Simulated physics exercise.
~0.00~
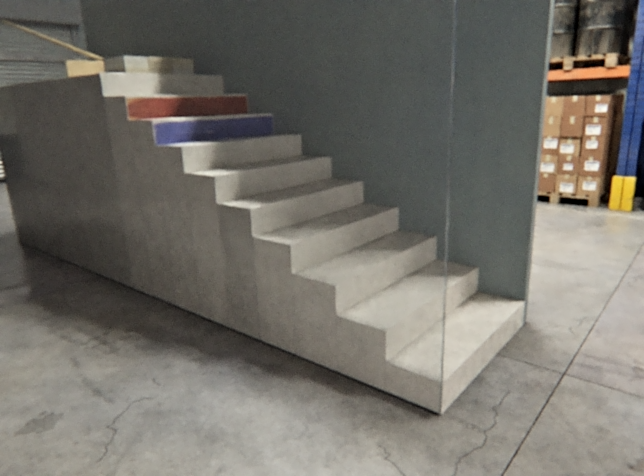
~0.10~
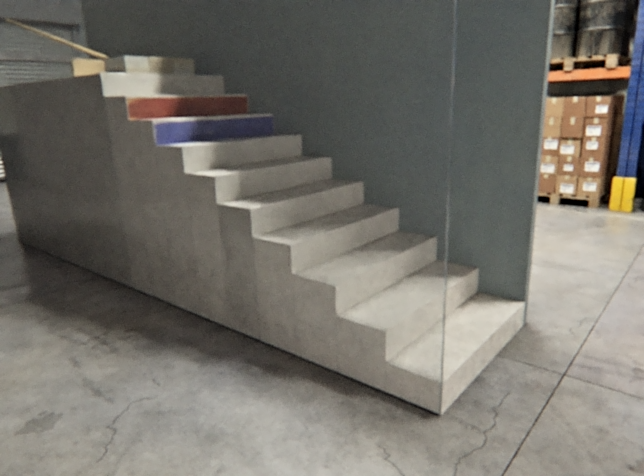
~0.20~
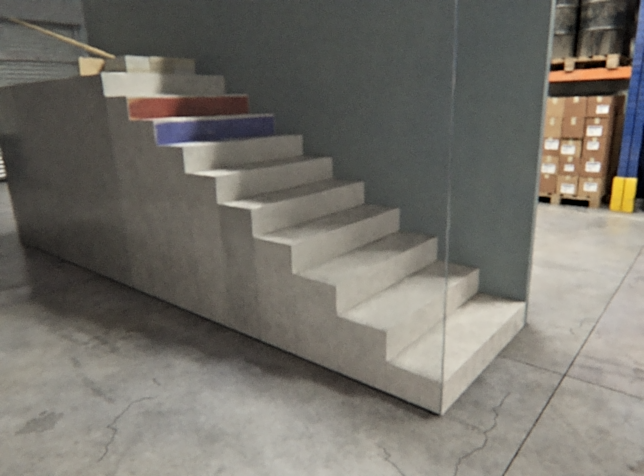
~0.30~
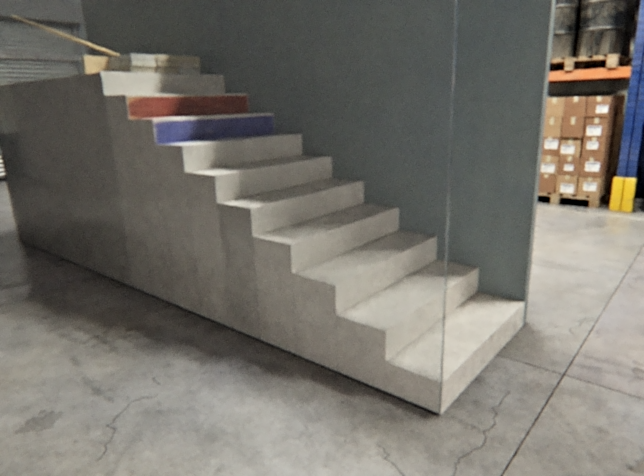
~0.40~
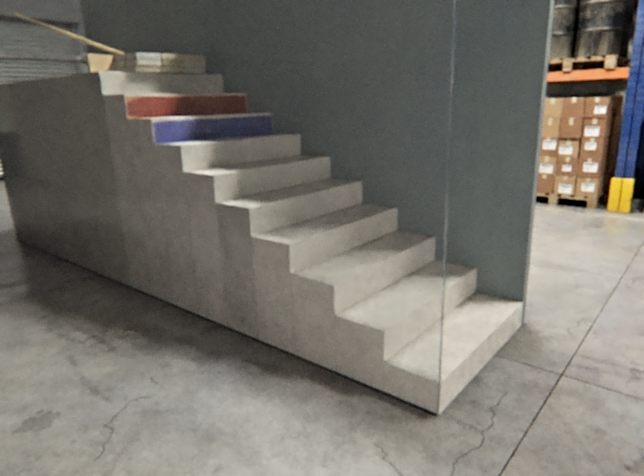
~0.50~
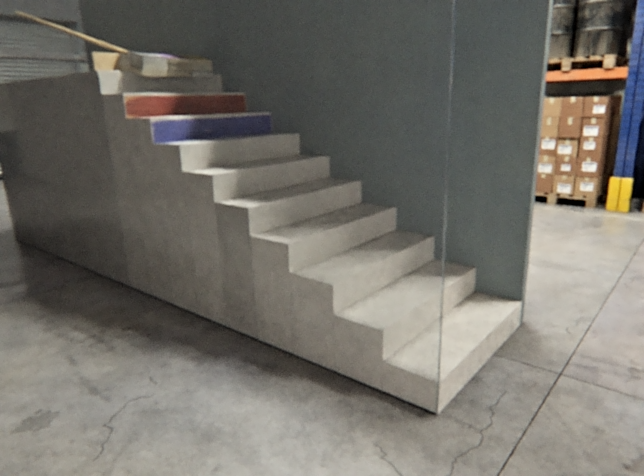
The footage shows a pale staircase with one red and one blue riser in a storage space, where a board on a pole moves right at the top, pushing a low pile of books forward until it tilts slightly over the edge.
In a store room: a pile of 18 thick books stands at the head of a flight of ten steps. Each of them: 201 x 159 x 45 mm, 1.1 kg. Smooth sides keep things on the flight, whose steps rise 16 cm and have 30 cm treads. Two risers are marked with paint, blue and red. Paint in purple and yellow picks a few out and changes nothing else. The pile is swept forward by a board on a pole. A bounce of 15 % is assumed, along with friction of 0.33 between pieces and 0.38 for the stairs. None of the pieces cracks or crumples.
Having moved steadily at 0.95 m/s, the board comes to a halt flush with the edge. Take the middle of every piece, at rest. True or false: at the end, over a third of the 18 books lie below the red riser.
True.
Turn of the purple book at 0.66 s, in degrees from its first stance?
About 0°.
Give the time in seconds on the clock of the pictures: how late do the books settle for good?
Around 2.5 seconds.
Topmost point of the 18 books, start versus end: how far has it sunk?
I make it close to 21 cm.
After 0.66 s, none of the 18 books below the red riser, 18 disturbed; yellow book 3° from how it stood, 16 cm lower; purple book 16 cm lower.
After 1.06 s, 12 of the 18 books below the red riser; purple book 45° from how it stood, 48 cm lower; yellow book 20° from how it stood, 41 cm lower.
In the end (2.6 s), 12 of the 18 books below the red riser; yellow book 58 cm lower; purple book 74 cm lower. That is 67 per cent. From the last view, middles, yellow book near (264, 133), purple book near (263, 163).
